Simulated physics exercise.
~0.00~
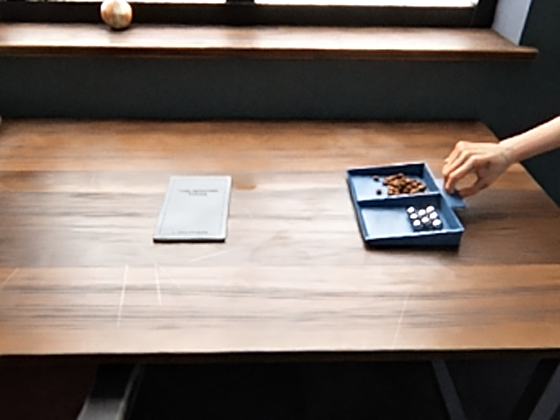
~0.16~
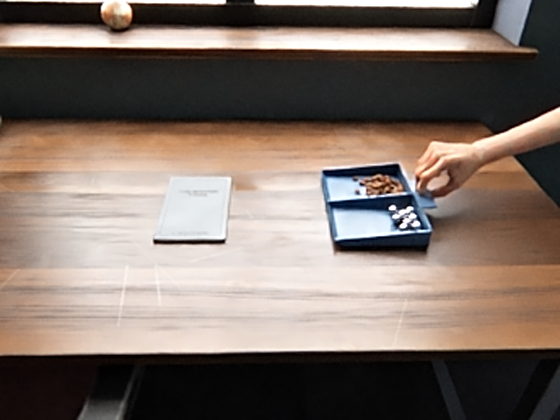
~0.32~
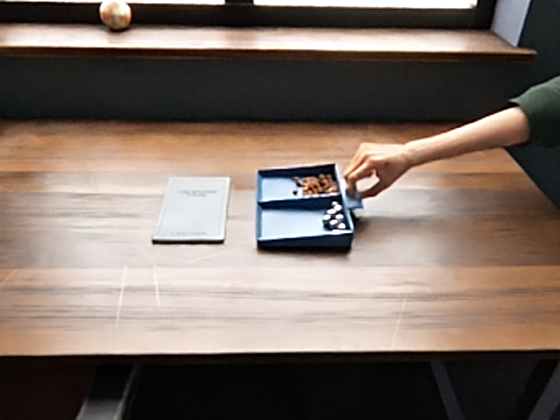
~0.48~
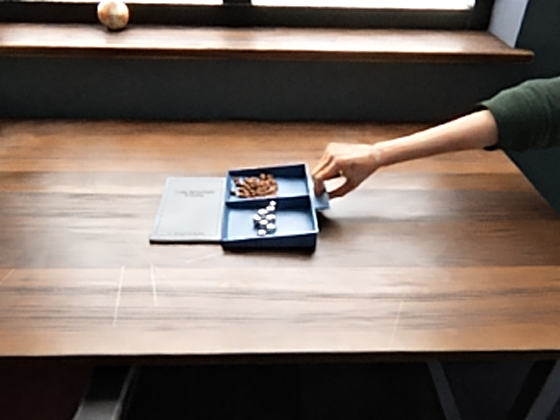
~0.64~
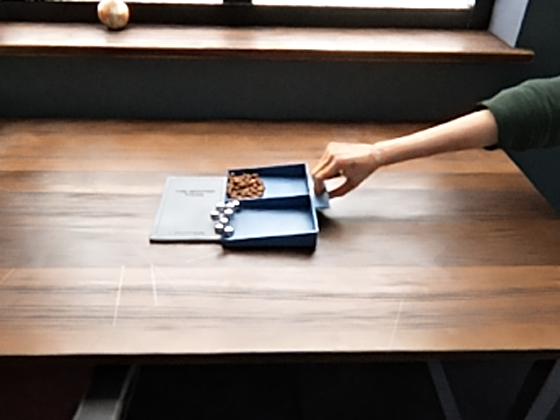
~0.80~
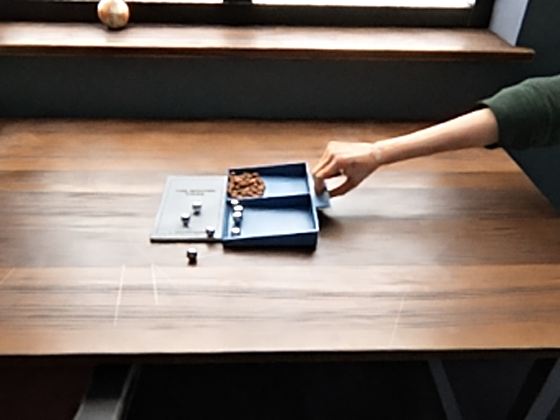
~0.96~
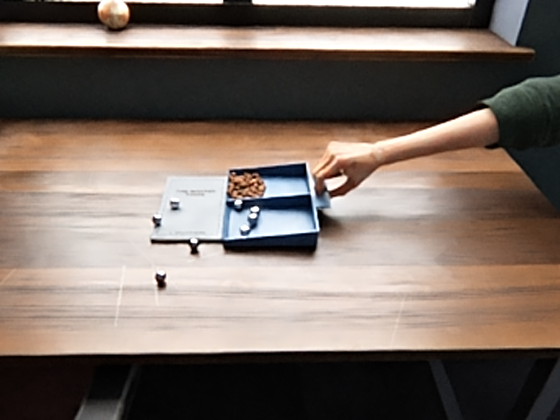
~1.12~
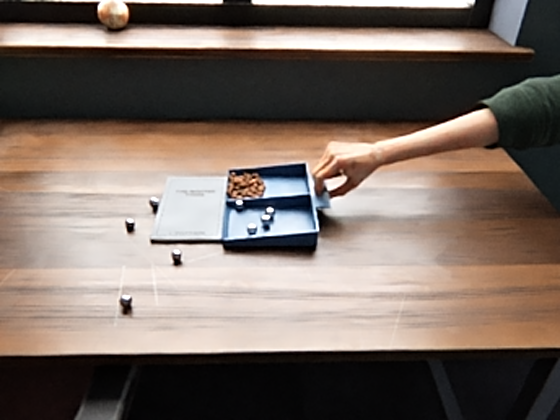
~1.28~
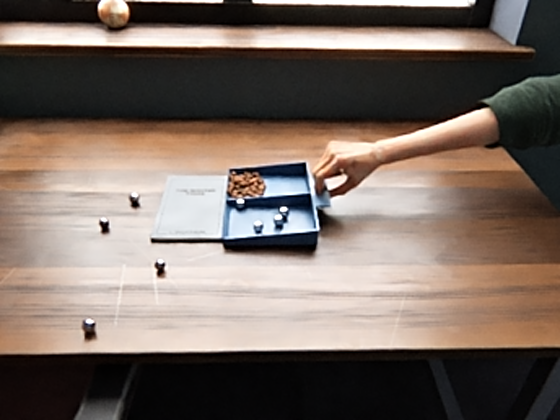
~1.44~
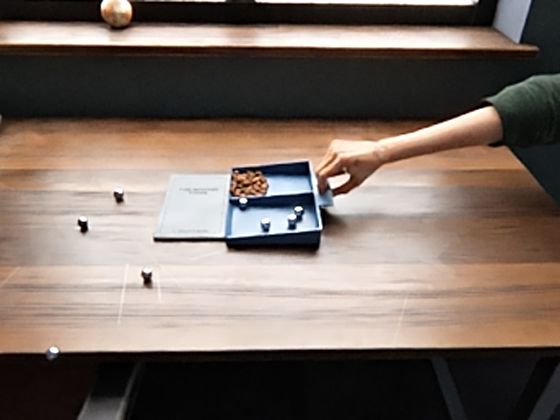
In this clip, a hand slides a divided blue tray left across a wooden table until it stops against a thin grey book; the small brown pieces bunch up inside, while some dark, shiny beads roll over the book and scatter leftward, the others staying in the tray.
